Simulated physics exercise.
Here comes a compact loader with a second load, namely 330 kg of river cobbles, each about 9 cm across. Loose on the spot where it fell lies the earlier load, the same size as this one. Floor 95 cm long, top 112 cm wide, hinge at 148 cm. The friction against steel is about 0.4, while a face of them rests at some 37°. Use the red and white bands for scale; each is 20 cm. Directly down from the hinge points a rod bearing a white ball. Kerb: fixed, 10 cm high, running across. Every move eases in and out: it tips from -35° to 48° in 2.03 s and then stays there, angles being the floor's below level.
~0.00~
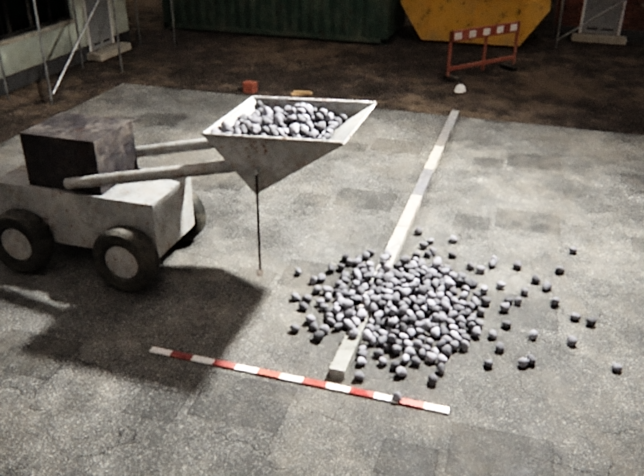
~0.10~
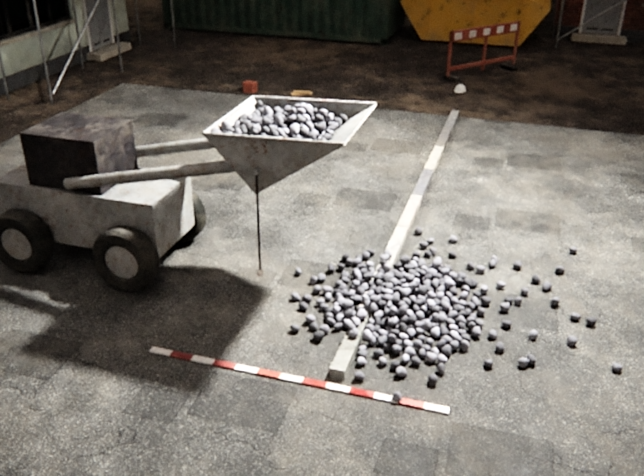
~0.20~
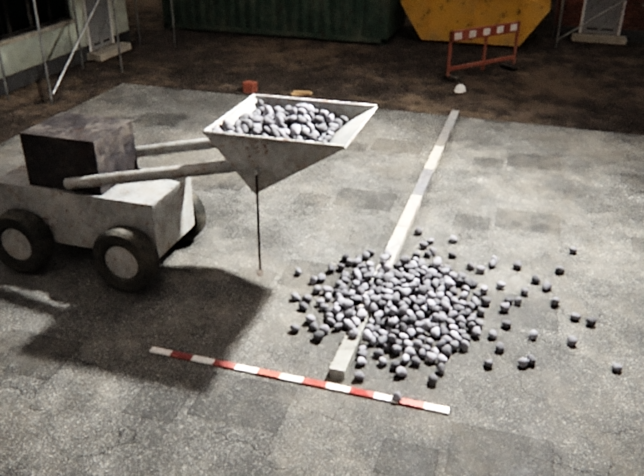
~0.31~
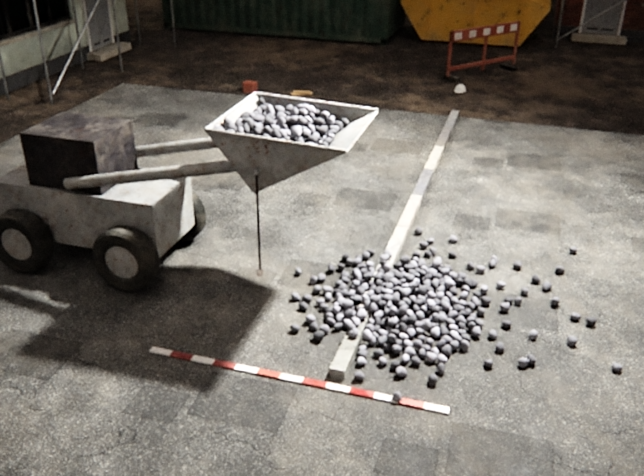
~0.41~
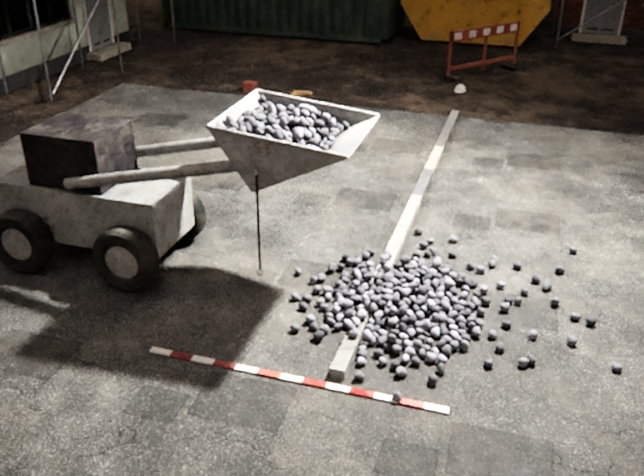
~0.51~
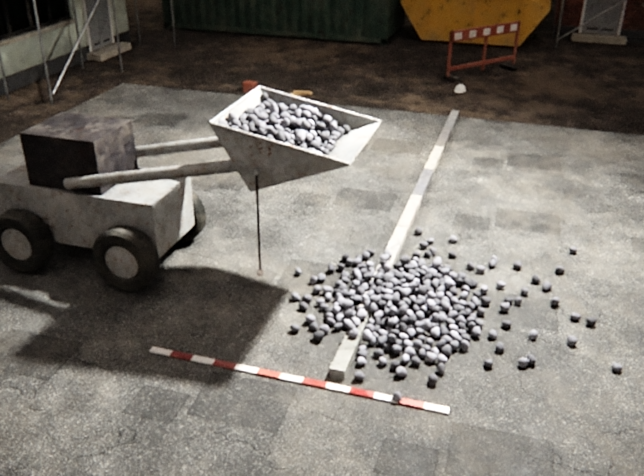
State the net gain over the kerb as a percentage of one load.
36 %.
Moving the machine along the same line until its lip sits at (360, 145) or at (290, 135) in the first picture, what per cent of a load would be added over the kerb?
Roughly 60 and 0 per cent, in that order.
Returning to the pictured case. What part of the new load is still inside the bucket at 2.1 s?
It keeps some 5 percent of its load.
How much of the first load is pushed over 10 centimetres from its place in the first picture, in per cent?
The answer is about 15 per cent.
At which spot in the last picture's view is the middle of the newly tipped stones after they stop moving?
The centre sits about (364, 288).
After 1.5 s the floor is at 35°; in per cent of one load, 93 in the bucket, 30 on this side of the kerb, 76 over the kerb; the foremost stones are at (573, 304).
After 2.1 s the floor is at 48°; in per cent of one load, 5 in the bucket, 99 on this side of the kerb, 96 over the kerb; the foremost stones are at (573, 304).
After 2.5 s the floor is at 48°; in per cent of one load, 0 in the bucket, 90 on this side of the kerb, 110 over the kerb; the foremost stones are at (573, 304).
After 5.1 s the floor is at 48°; in per cent of one load, 0 in the bucket, 88 on this side of the kerb, 112 over the kerb; the foremost stones are at (573, 304). Net gain over the kerb, 36.
